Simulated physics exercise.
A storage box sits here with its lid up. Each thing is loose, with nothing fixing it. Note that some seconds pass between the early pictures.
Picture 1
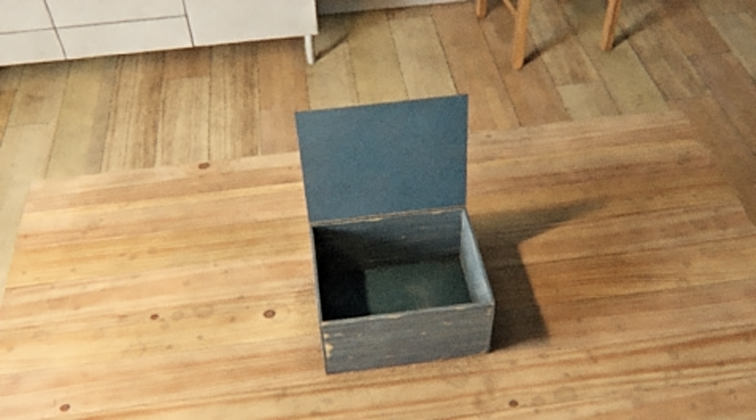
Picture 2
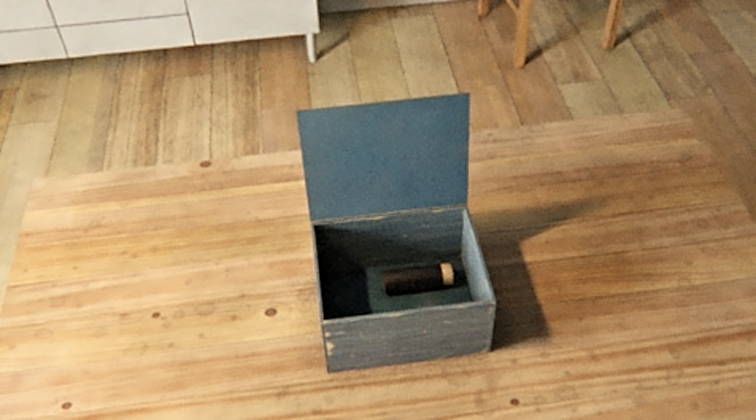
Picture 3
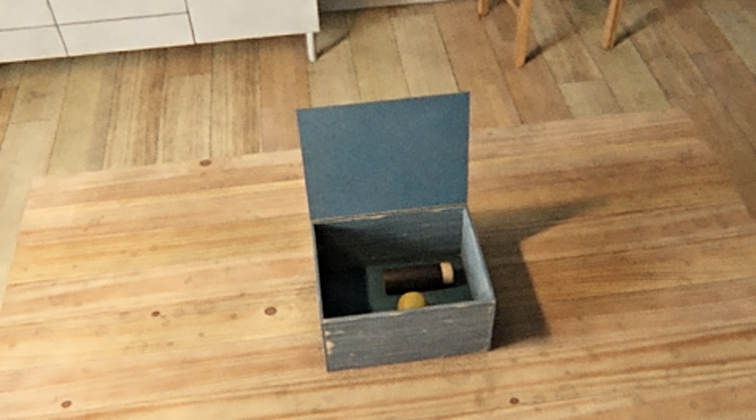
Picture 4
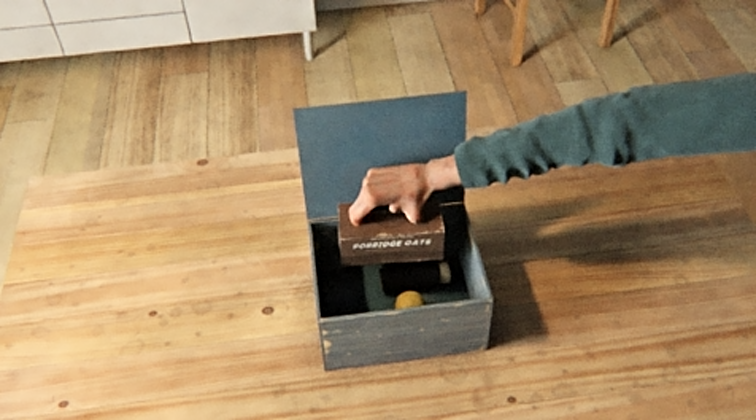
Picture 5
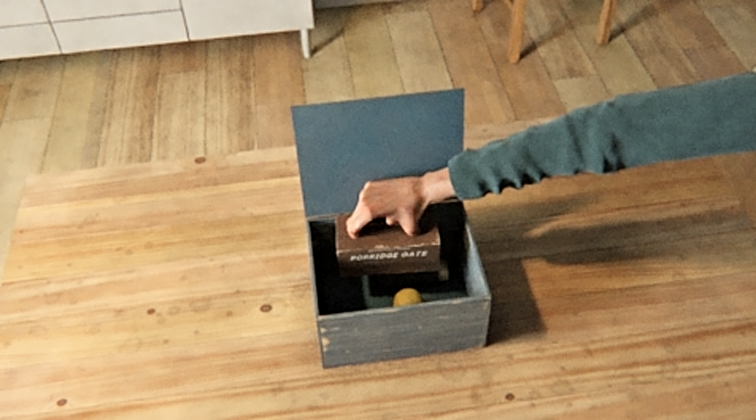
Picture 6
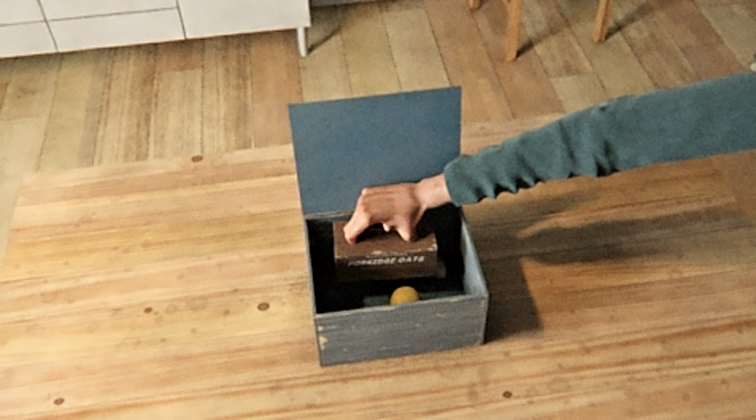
A hand lowers a brown carton into an open box holding a dark cylinder and a yellow object.
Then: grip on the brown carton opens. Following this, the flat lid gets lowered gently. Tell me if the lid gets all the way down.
It does.
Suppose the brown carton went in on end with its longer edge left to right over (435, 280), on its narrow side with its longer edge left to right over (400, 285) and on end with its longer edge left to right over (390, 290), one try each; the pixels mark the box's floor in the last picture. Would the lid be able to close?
The lid is kept raised the first time, lowers completely the second time and is kept raised the third time.
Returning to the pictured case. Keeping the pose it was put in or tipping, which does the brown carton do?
Result: It leans over.
Then, 1.00 s after the last picture, lid starting down; brown carton tipped 43° from how it was near (387, 272).
Then, 1.30 s after the last picture, lid 78° above the rim; brown carton tipped 27° from how it was near (388, 276); yellow lemon rolled about its own width; black shaker rolled about its own width.
Then, 1.80 s after the last picture, lid 42° above the rim; brown carton tipped 28° from how it was near (387, 277); yellow lemon rolled about its own width; black shaker rolled about its own width.
Then, 2.10 s after the last picture, lid 14° above the rim; brown carton tipped 28° from how it was near (387, 277); black shaker rolled about its own width; yellow lemon rolled a little.
At rest, lid shut; moved from the start, brown carton; the other 2 in place. Seen from the same camera at the end, brown carton near (387, 277).
